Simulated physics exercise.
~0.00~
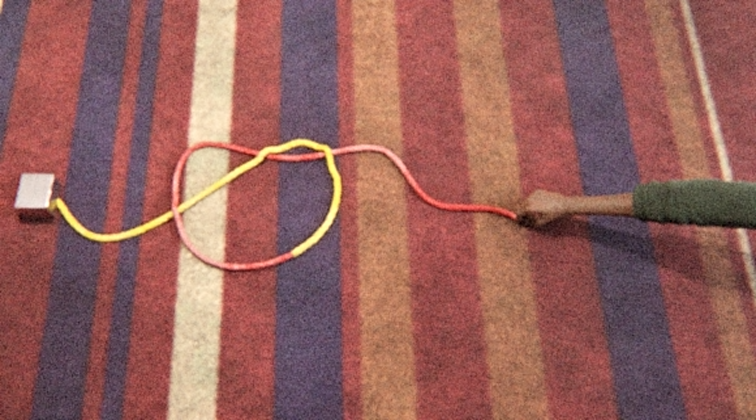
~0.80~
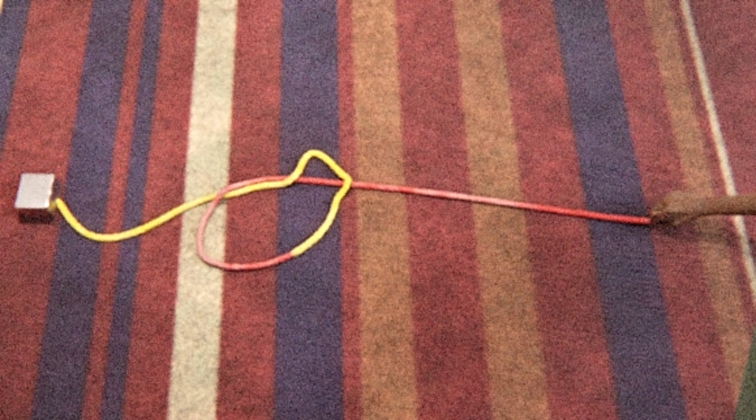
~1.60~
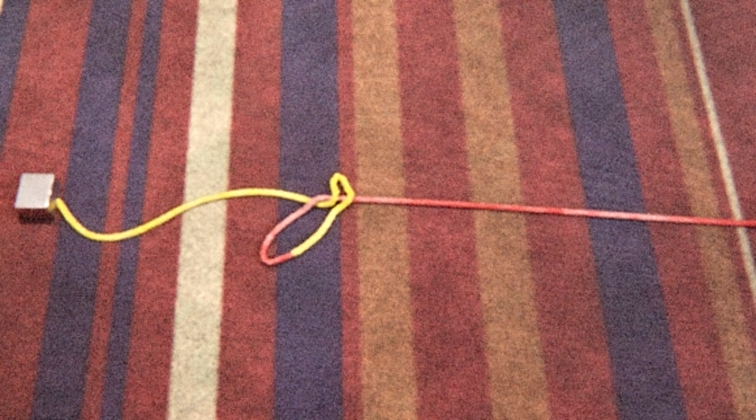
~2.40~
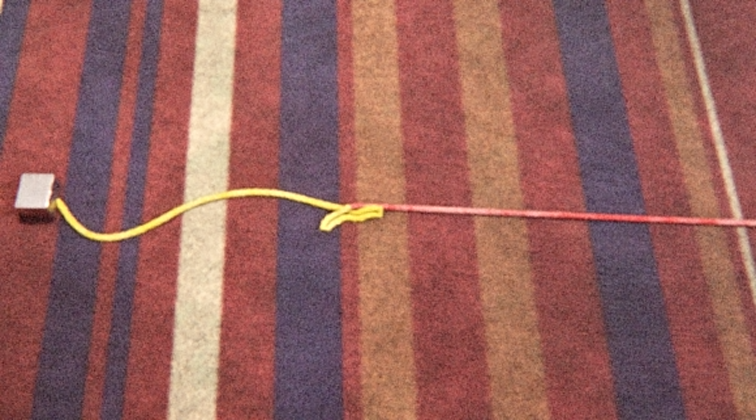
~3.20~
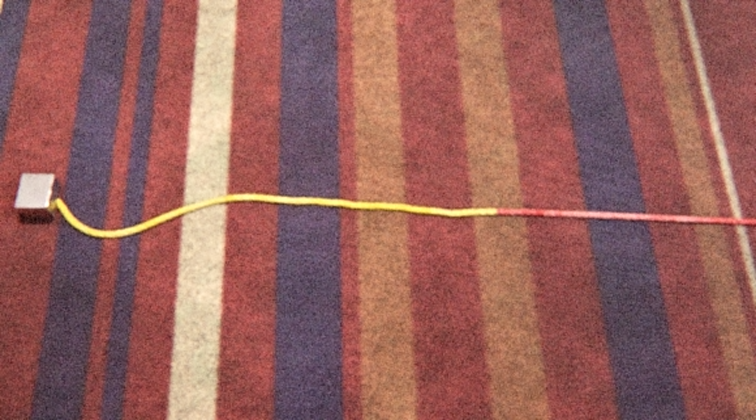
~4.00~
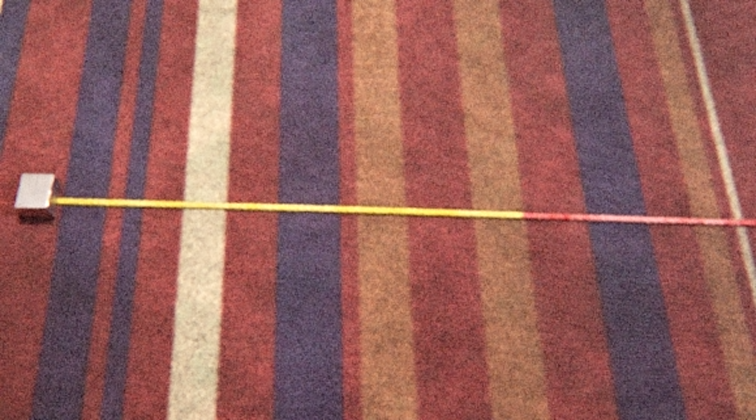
On a striped carpet, a hand pulled the red end of a looped yellow and red rope to the right, away from a small block holding its left end, and the loops shrank and slipped open until the rope lay straight and taut.
